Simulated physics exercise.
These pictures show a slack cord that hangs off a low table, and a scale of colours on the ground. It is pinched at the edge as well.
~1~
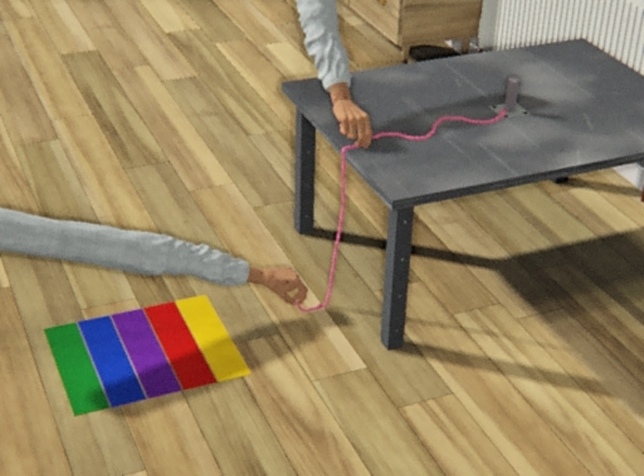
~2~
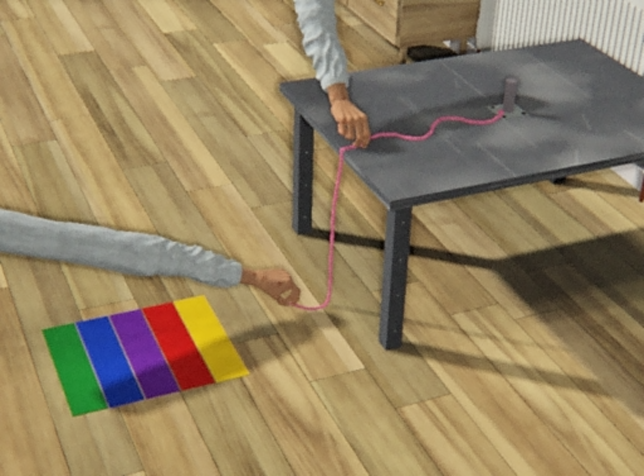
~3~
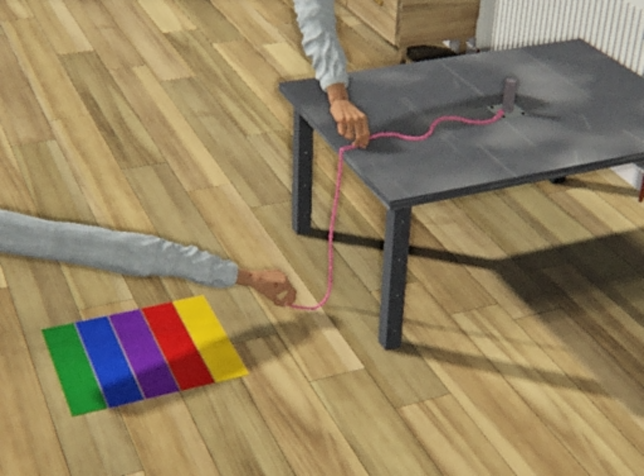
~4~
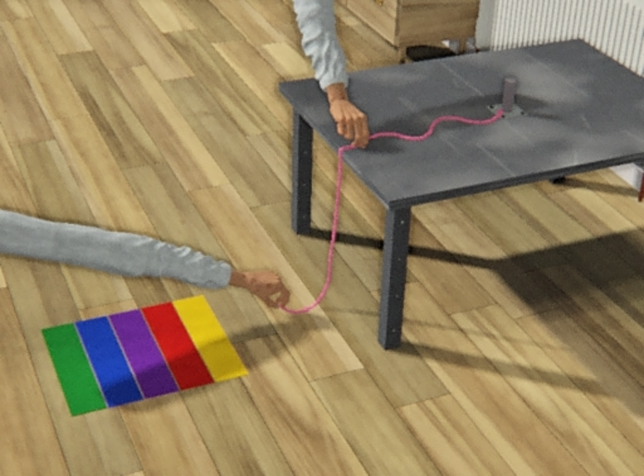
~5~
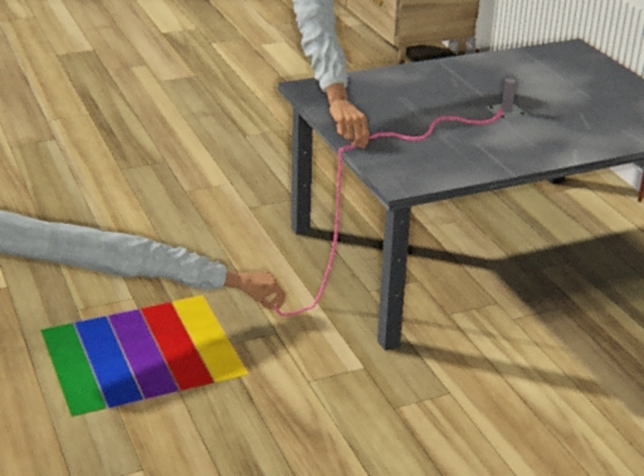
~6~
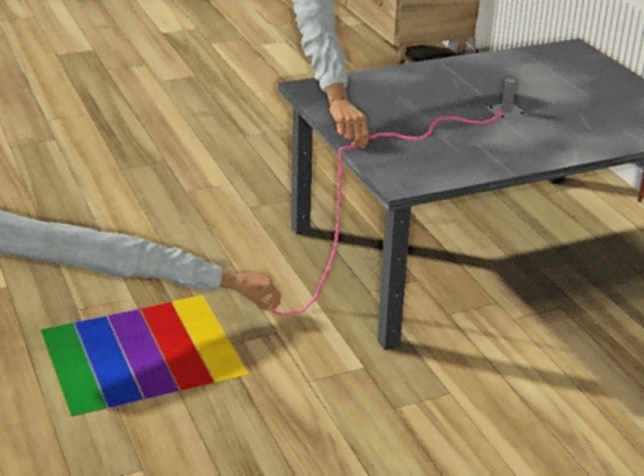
A hand drawing the end of a slack pink cord slightly left while another hand pinches it at the table edge.
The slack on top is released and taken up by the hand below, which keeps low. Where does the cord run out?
The end stops over the purple strip.
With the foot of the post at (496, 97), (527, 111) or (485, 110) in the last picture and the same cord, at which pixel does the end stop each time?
Try by try, around (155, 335), (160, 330) and (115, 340).
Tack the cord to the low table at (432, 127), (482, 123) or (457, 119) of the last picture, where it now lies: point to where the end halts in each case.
In that order: (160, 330), (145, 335) and (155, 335).
Soon after, end near (201, 323); over yellow.
After that, end near (160, 332); over red.
At the stop, end near (135, 337); over purple. It gets as far as the purple strip.
